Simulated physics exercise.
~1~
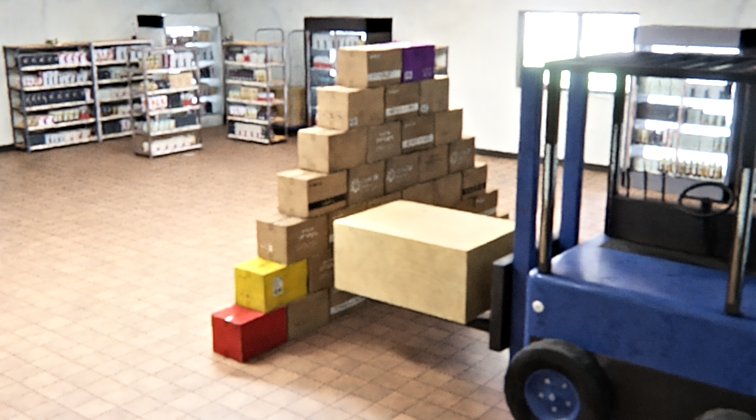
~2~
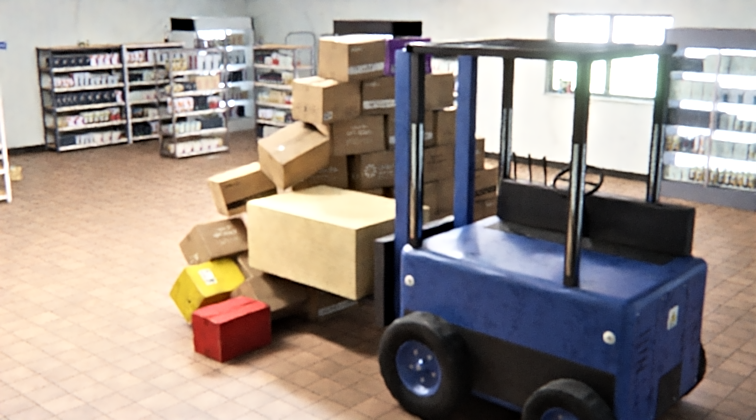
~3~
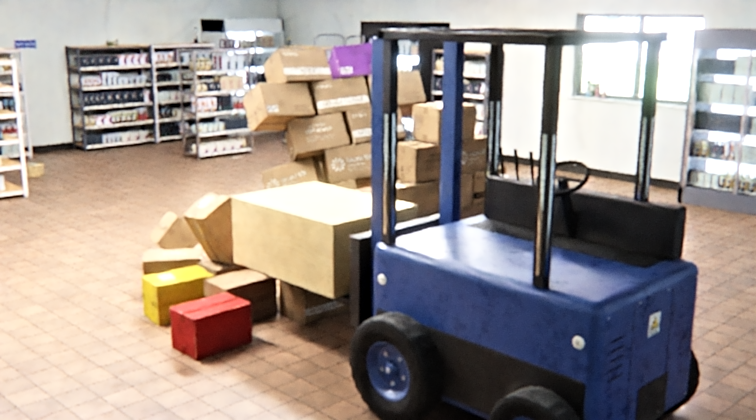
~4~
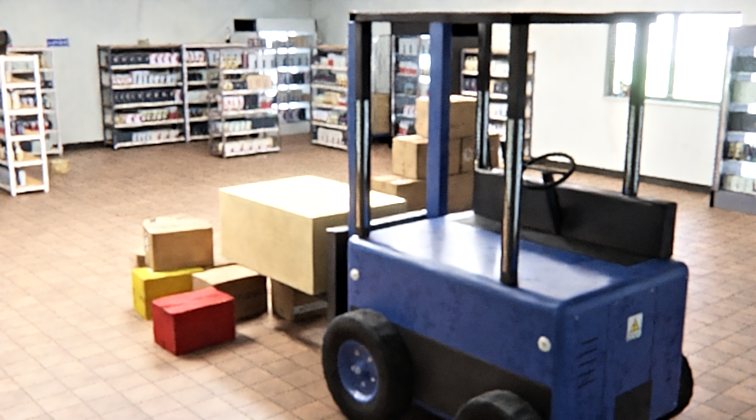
Blue forklift pushing a large box into a stepped carton stack, toppling many cartons and tipping the yellow one beside the red.
